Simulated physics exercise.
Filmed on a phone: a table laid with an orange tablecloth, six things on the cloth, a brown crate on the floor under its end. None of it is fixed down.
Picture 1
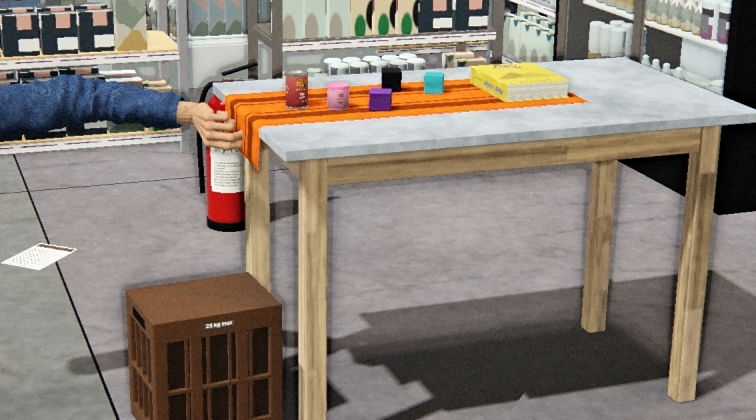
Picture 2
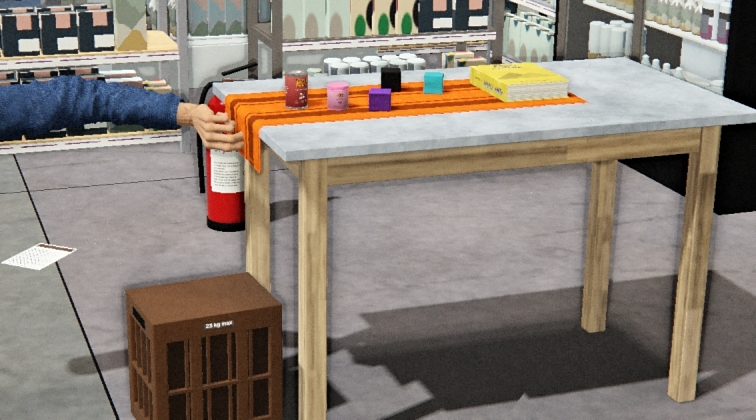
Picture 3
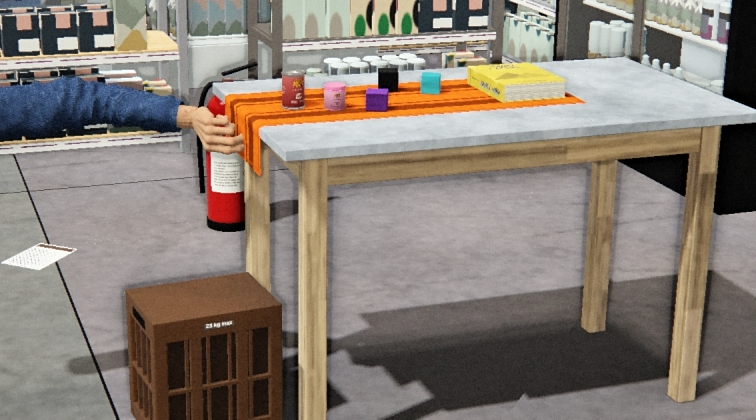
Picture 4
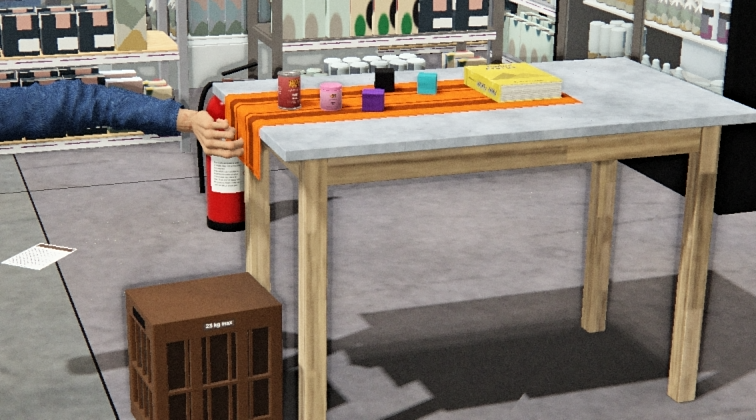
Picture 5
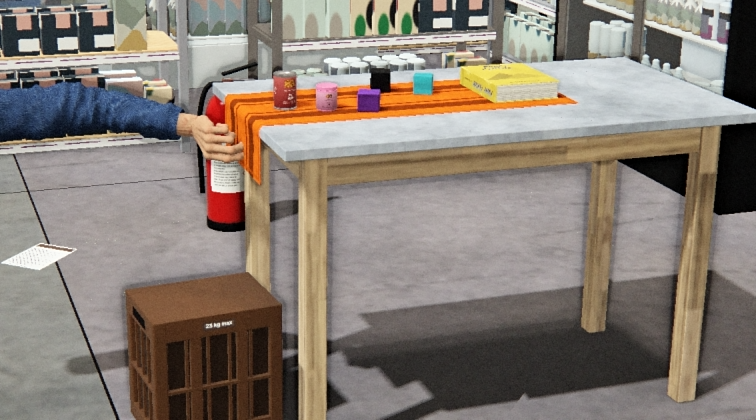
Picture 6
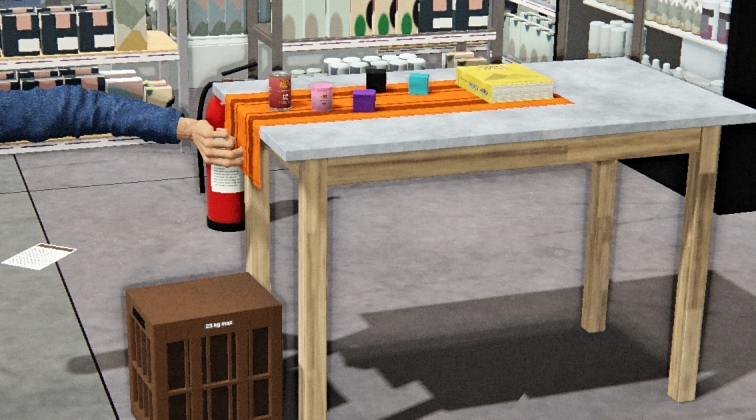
Orange tablecloth being drawn slowly left over a table's end by a hand, small pots, cubes and a yellow box shifting with it.
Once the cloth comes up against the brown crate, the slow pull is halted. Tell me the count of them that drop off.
The count is three.
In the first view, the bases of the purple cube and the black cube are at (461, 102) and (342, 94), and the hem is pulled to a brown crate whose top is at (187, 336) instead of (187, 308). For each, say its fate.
Purple cube: Still up. Black cube: Off.
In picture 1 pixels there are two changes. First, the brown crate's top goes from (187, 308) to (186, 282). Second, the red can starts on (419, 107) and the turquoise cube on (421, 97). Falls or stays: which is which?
Red can: Safe; turquoise cube: Safe.
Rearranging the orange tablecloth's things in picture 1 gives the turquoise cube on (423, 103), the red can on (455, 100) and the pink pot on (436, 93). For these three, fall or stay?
Outcome: Turquoise cube keeps its perch; red can keeps its perch; pink pot keeps its perch.
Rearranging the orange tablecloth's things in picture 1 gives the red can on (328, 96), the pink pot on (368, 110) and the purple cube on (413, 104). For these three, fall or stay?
So the red can leaves the top, the pink pot leaves the top, and the purple cube stays aboard.
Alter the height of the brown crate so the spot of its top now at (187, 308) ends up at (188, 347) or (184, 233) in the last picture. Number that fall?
It would be 4 and 1.
A little later, hem near (241, 241); red can gone.
Next, hem on the crate; red can, pink pot and purple cube gone.
When it is over, hem on the crate; red can, pink pot and purple cube gone. Over the edge go three.
